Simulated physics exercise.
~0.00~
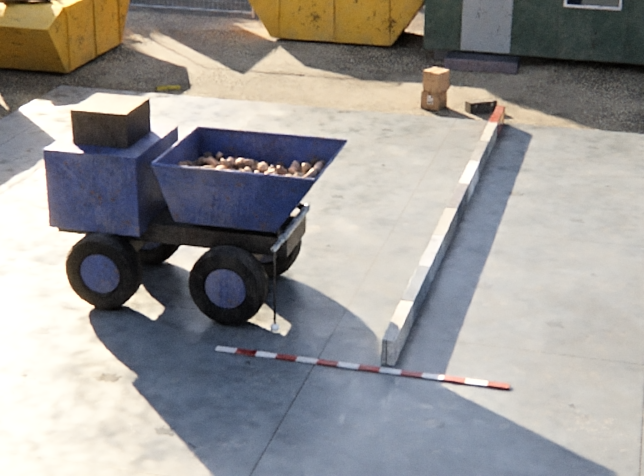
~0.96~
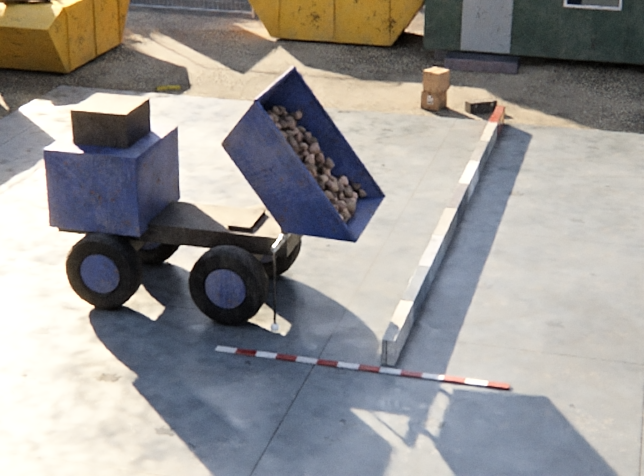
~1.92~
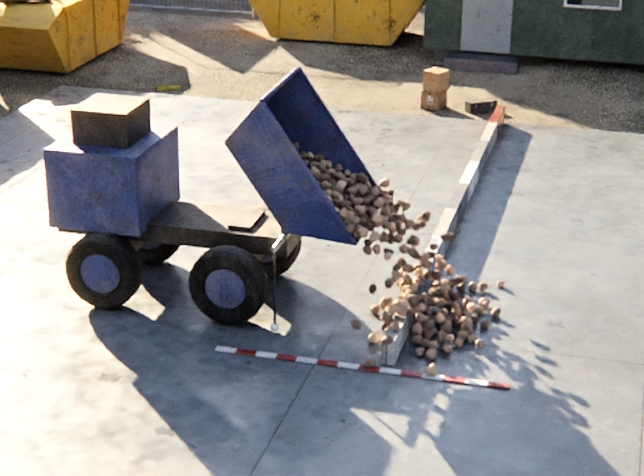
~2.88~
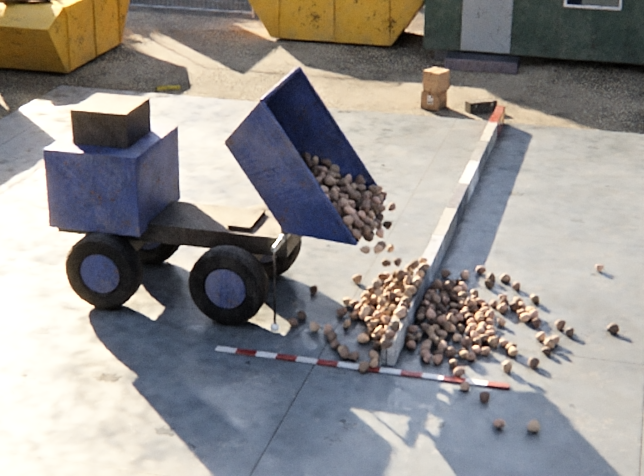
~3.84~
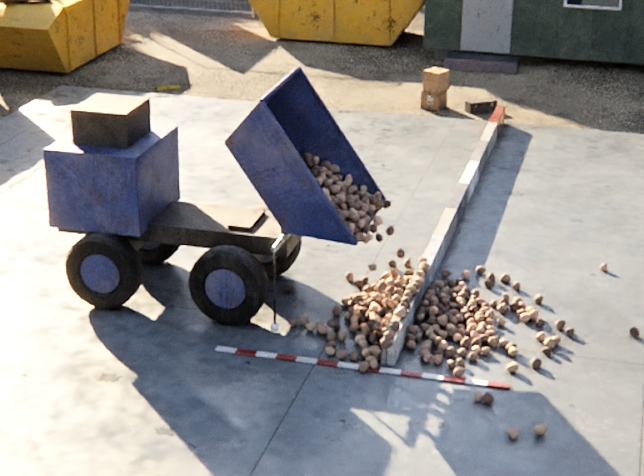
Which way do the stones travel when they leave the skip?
They move to the right, dropping from the skip's lower edge down to the floor around the kerb.
